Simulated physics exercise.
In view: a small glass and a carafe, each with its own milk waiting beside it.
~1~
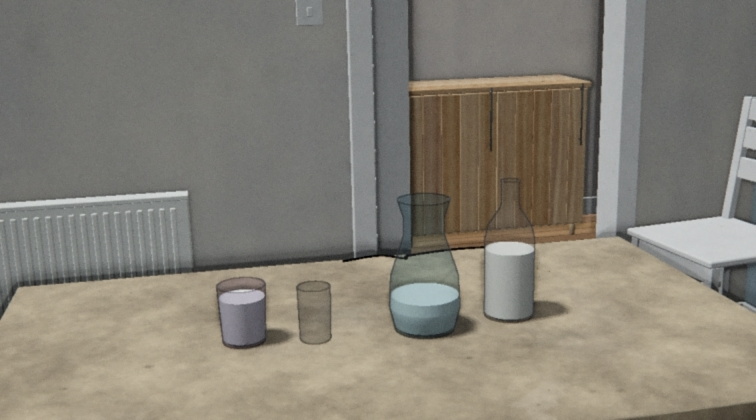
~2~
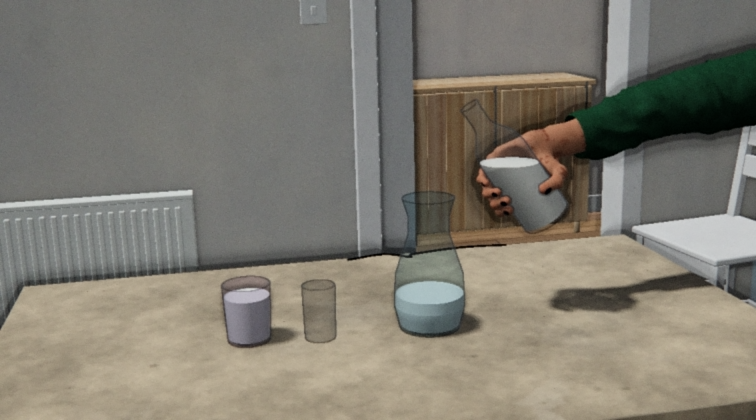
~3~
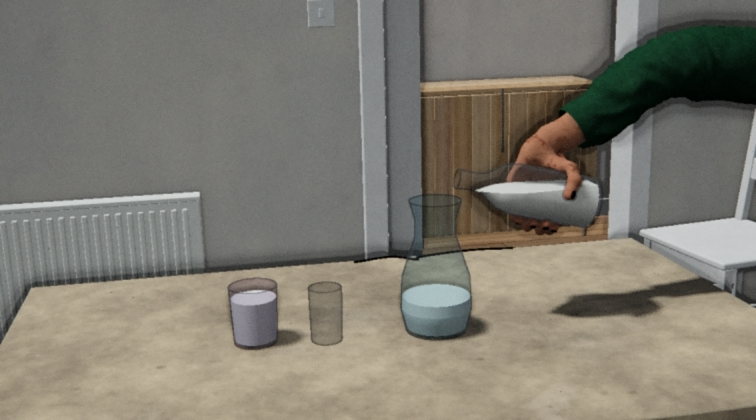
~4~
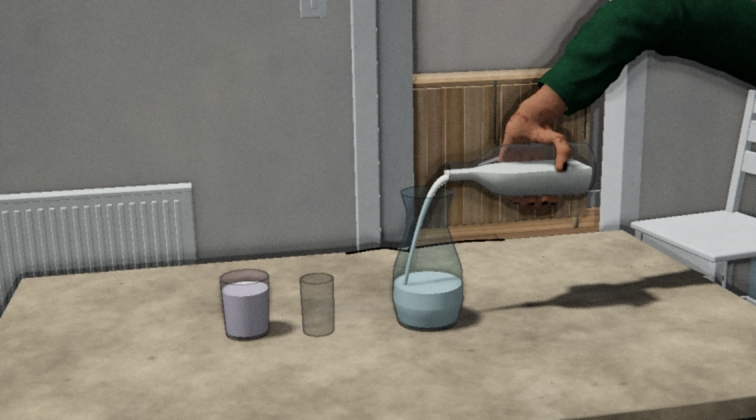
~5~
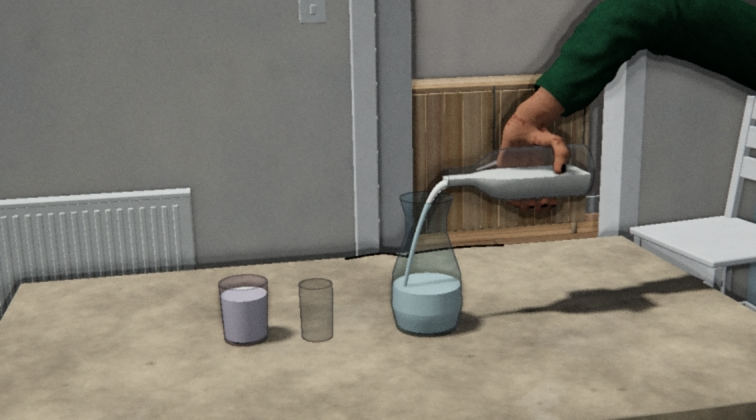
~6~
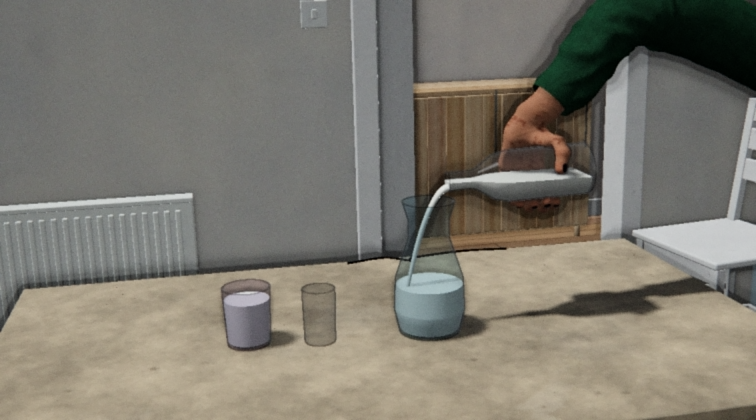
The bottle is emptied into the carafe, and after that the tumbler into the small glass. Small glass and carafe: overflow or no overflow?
Result - small glass: Overflow, carafe: No overflow.
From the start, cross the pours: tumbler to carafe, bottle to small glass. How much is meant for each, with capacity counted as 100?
About 50 and 380 per cent.
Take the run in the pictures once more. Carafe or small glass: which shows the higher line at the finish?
The one on the right.
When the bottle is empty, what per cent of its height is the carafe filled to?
Reading: Roughly 55 percent.
Next, the carafe is about half full.
Finally, the small glass is full to the brim with a puddle round it; the carafe is about half full.
